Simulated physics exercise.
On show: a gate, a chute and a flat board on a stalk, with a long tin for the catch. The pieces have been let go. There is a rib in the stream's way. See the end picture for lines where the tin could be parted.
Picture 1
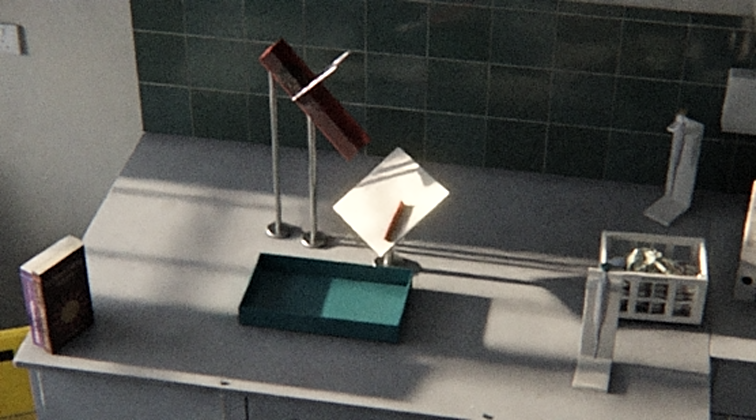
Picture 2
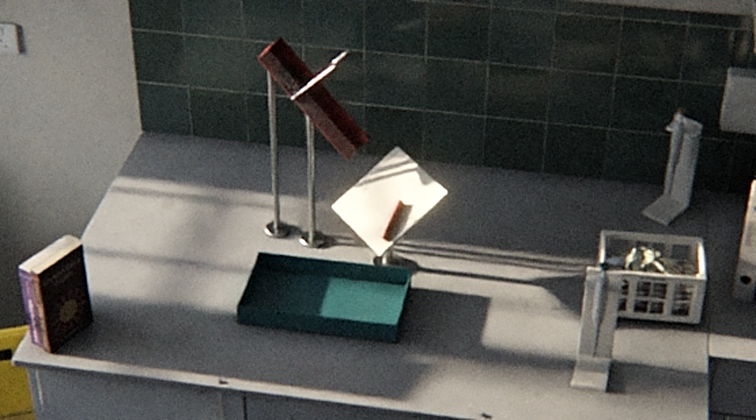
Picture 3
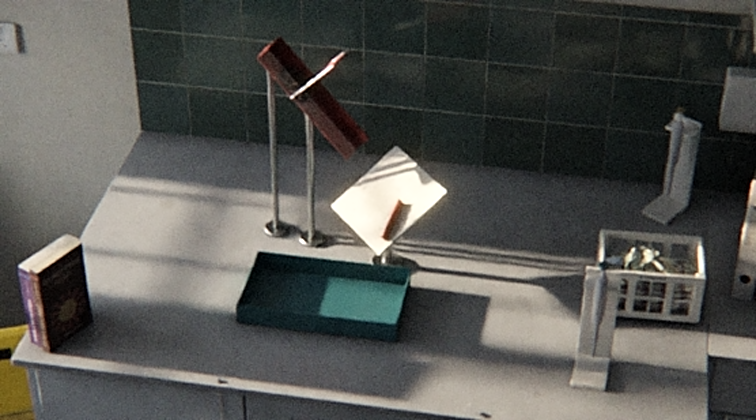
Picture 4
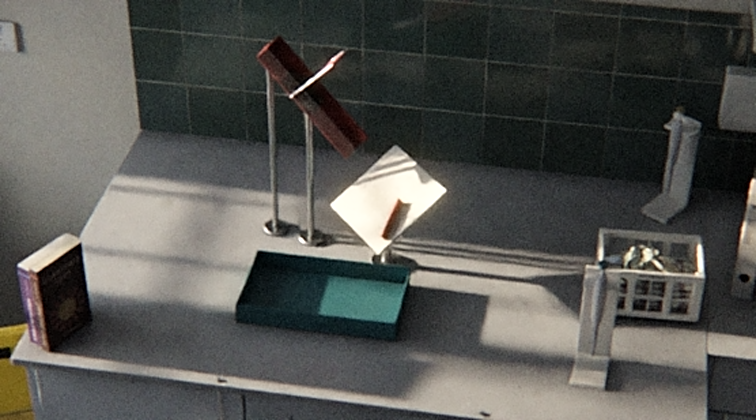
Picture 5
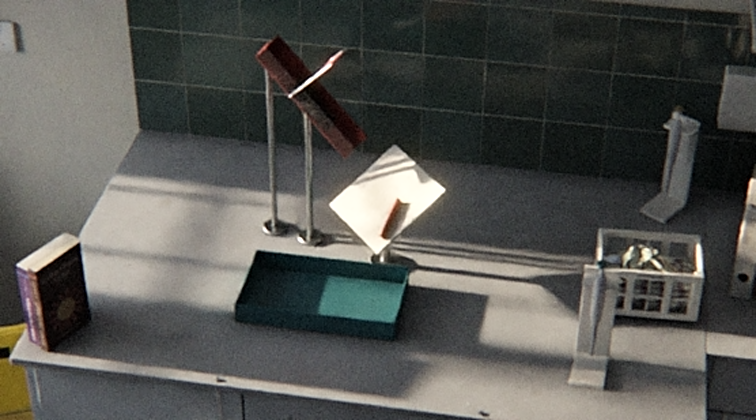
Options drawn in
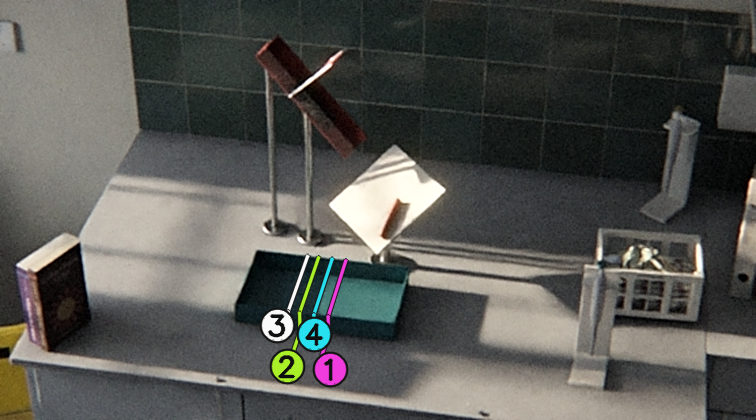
Dark red chute on metal posts above a tilted pale board and empty green tin, small dark pieces shifting slightly down it.
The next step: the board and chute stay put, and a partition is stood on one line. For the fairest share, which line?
The best line is 1.
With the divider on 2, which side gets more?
The right side.
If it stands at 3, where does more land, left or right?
The right side.
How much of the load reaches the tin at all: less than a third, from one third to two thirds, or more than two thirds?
About that: More than two thirds.
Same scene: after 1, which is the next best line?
Here it is line 4.
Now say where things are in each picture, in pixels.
Load behind the gate (295, 80), allspice berries; lip of the chute (355, 155), sloping fairly steeply, in the first frame.
Middle of the board (388, 199), tilted fairly steeply; middle of its low edge (355, 230); of its high edge (422, 169), in the second frame.
Front corners of the tin (236, 305) and (396, 325), empty; front of the load (309, 94), in the third frame.
Middle of the load (307, 90); its front (318, 107), roughly a third of the way to the lip; rib from (398, 197) to (381, 236), in the fourth frame.
Middle of the load (313, 102); its front (333, 125), roughly two thirds of the way to the lip, in the fifth frame.
On the marked copy, line 1 crosses the front rim at (328, 315); line 2 crosses the front rim at (299, 312); line 3 crosses the front rim at (288, 310); line 4 crosses the front rim at (314, 314).
For line 1, of what is caught, roughly half on the left of the divider, roughly half on the right.
For line 2, of what is caught, just a few on the left of the divider, almost all on the right.
For line 3, of what is caught, just a few on the left of the divider, almost all on the right.
For line 4, of what is caught, roughly a quarter on the left of the divider, the larger part on the right.
